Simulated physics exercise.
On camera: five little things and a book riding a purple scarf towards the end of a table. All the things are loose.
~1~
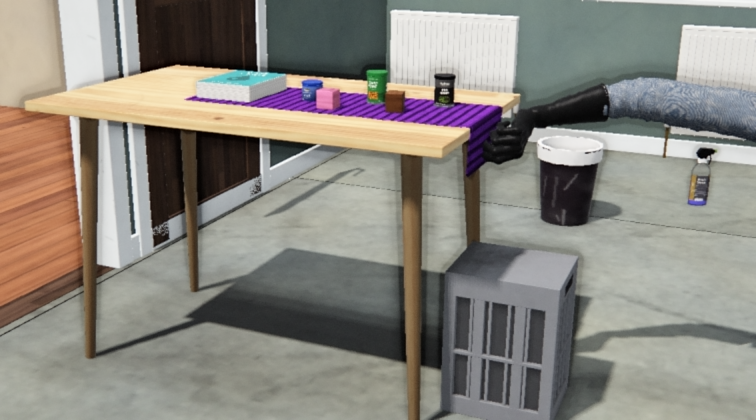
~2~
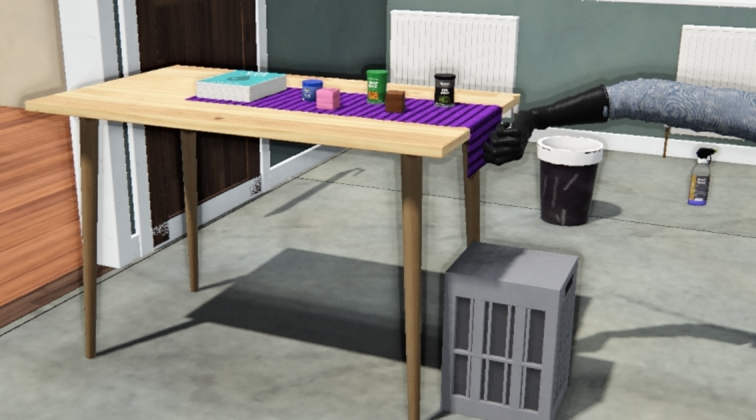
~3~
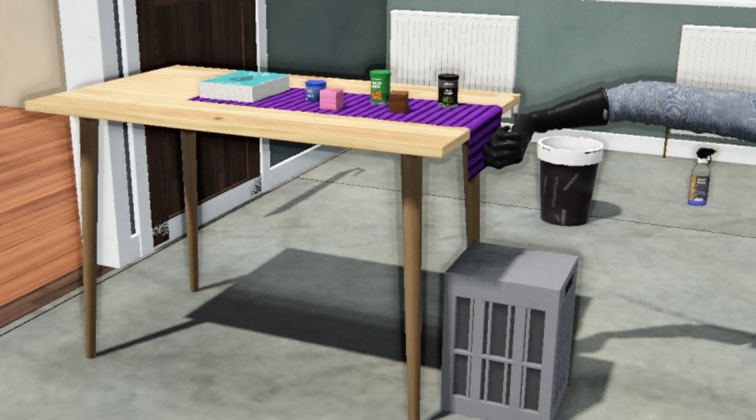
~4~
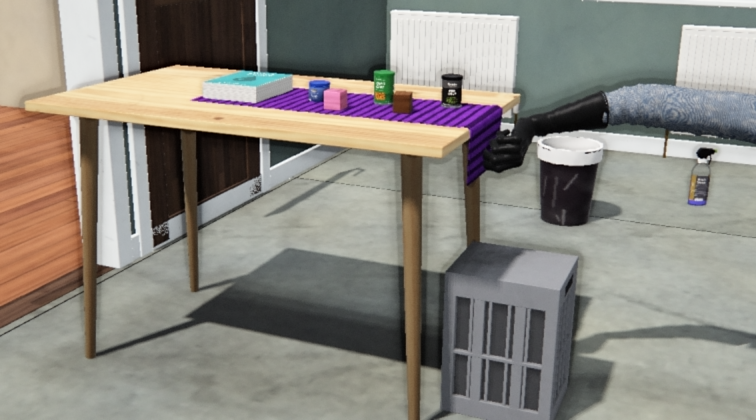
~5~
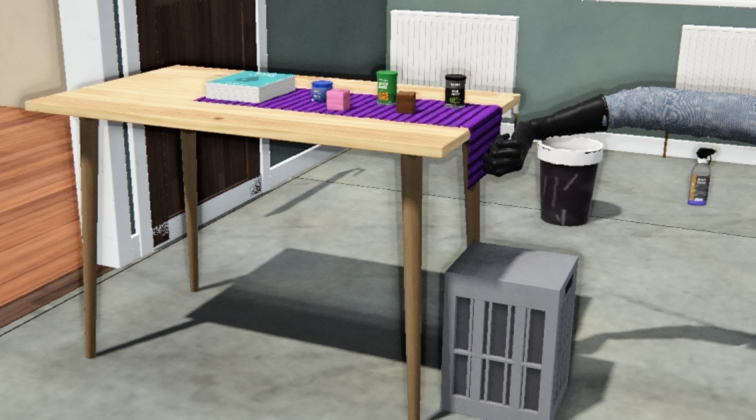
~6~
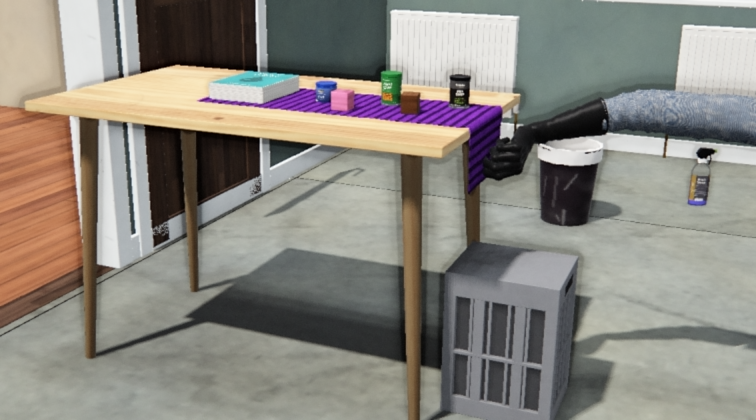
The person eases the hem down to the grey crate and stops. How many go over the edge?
The table loses two.
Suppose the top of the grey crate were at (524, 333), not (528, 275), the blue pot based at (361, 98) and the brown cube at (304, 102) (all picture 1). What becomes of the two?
The blue pot falls, the brown cube does not fall.
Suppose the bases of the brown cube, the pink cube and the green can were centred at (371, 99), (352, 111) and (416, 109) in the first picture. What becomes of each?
The brown cube stays on; the pink cube survives; the green can is carried off.
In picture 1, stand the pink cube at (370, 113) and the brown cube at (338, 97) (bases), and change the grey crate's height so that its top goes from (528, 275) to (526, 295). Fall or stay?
The pink cube tumbles off; the brown cube does not fall.
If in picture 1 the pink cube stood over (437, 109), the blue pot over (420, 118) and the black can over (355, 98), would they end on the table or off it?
The pink cube falls; the blue pot is carried off; the black can does not fall.
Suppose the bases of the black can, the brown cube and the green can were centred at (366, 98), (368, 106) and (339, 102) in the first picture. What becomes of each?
The black can remains up; the brown cube remains up; the green can keeps its place on top.
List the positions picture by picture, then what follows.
The first frame shows hem (467, 177); black can (445, 75); brown cube (395, 92); green can (377, 71); pink cube (328, 89); blue pot (312, 81); top of the crate (528, 275).
The second frame shows hem (468, 178); black can (445, 75).
The third frame shows hem (468, 181); brown cube (399, 92).
The fourth frame shows hem (467, 185); green can (385, 72); top of the crate (528, 275).
The fifth frame shows hem (468, 189); pink cube (338, 90).
The sixth frame shows hem (469, 194); black can (460, 76); brown cube (411, 93); green can (392, 72); pink cube (343, 91); blue pot (326, 82).
Soon after, hem near (483, 227); black can gone.
Then, hem on the crate; black can gone.
At rest, hem on the crate; black can and brown cube gone. The count of fallen things is two.
